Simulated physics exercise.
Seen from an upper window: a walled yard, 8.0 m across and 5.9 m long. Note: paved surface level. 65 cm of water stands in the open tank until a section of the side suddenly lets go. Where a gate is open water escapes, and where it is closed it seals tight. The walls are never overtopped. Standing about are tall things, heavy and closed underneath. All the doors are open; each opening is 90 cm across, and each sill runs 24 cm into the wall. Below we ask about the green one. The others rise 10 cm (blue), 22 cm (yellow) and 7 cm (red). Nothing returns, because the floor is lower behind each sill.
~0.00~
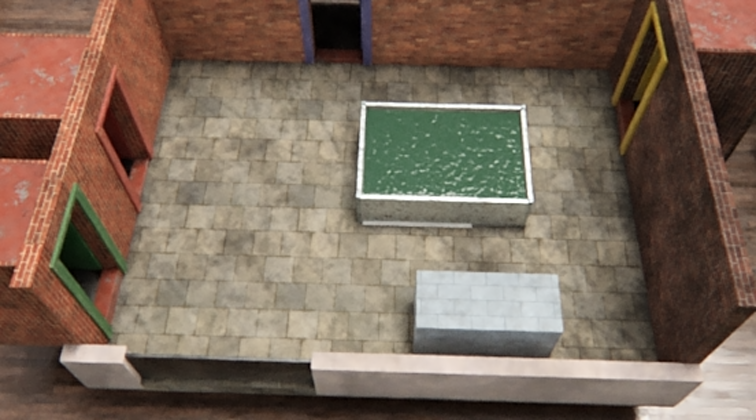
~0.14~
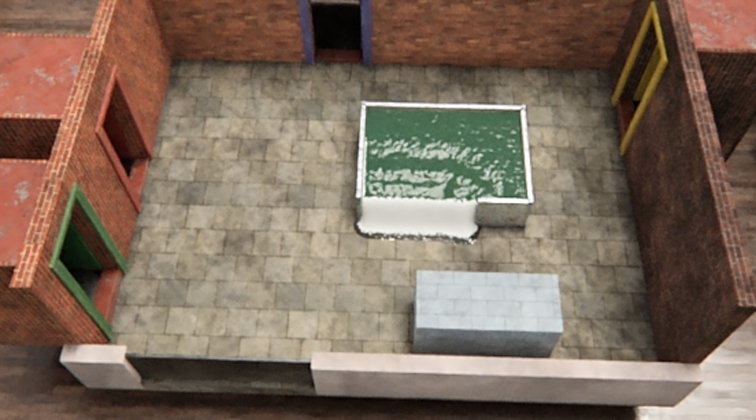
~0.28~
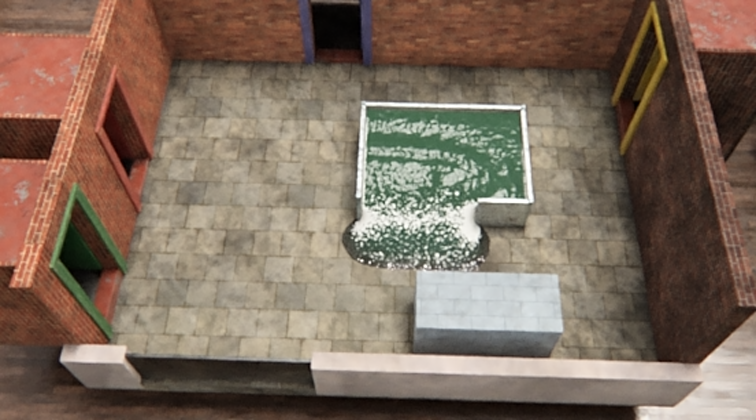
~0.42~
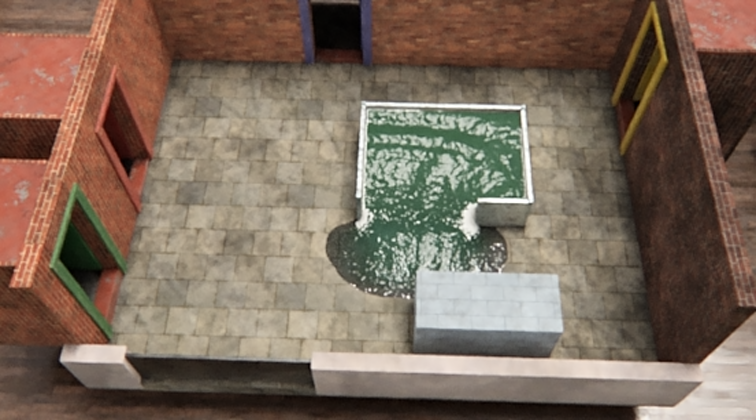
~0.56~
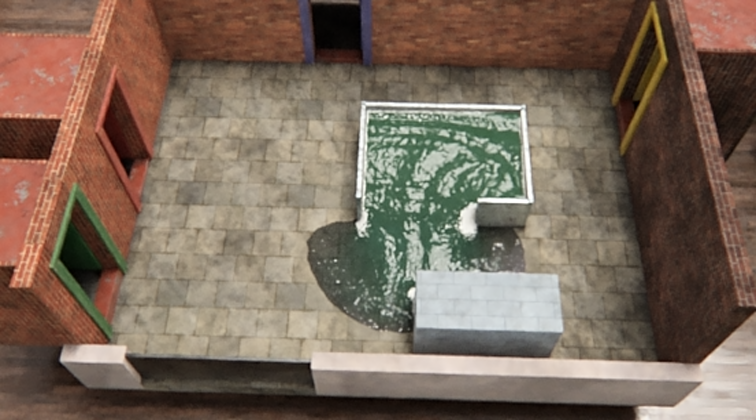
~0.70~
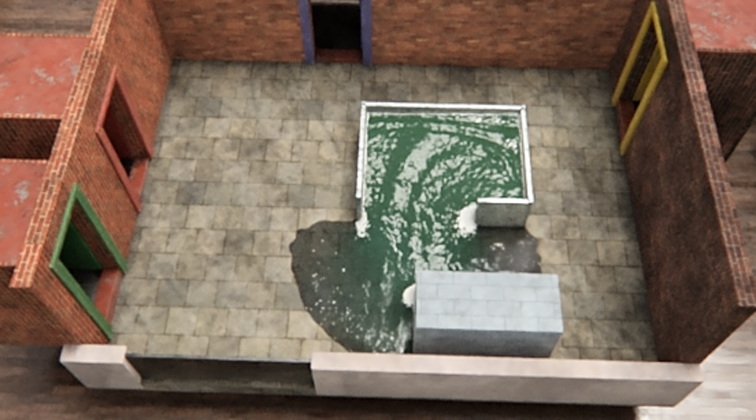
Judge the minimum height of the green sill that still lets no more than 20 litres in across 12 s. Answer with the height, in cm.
My estimate is 23 cm.
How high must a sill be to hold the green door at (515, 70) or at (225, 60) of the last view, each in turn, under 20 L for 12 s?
About 6.5 cm, then about 10.5 cm.
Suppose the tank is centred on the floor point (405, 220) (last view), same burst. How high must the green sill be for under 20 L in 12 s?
In this case, 25 cm or so.
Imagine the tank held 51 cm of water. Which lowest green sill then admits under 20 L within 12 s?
Something near 17 cm should do.
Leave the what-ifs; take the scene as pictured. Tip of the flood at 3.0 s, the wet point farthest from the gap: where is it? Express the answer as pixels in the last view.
Pixel: About (103, 365).
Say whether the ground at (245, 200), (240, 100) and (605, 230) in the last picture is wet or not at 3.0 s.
So the three spots come out spared, spared, swamped, in that order.
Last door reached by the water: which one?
Answer: Blue.
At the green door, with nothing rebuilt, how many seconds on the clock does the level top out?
At about 3.2 s.
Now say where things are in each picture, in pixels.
Still water, 65 cm deep, in the open tank at (443, 153); the green door at (96, 271) is dry, in the first picture.
Water pours out at (418, 213) and has run 0.3 m, to (372, 235); about 9 cm deep outside, 65 cm at the back, in the second picture.
The front is at a hidden place, 0.8 m from the gap at (418, 215); 1.5 m2 of floor is wet, 65 cm left at the back, in the third picture.
Water pours out at (418, 215) and has run 1.3 m, to a hidden place; about 10 cm deep outside, 63 cm at the back, in the fourth picture.
Water pours out at (418, 215) and has run 1.8 m, to (400, 328); about 8 cm deep outside, 56 cm at the back, in the fifth picture.
The gap is at (418, 215), the front 2.4 m out at a hidden place; the back of the open tank holds 57 cm; the green door at (96, 271), 4.8 m from the gap, is still 2.9 m from the nearest water, in the sixth picture.
After 1.4 s water covers 20 % of the floor, deepest (46 cm) near (429, 295); it has not reached the green door.
After 3.0 s water covers 45 % of the floor, deepest (38 cm) near (103, 365); 28 cm at the green door, 1 litre in over its 24 cm sill.
After 12.0 s water covers 100 % of the floor, deepest (14 cm) near (439, 125); 5 cm at the green door, 15 litres in over its 24 cm sill.
At the green door as built, the water arrived by 2.4 s and peaked near 30 cm at 3.2 s.
Run again over the same 12 s with other heights there, 42 litres in over 19.5 cm, 7 litres over 26.5 cm. The limit of 20 litres is kept from about 23 cm up.
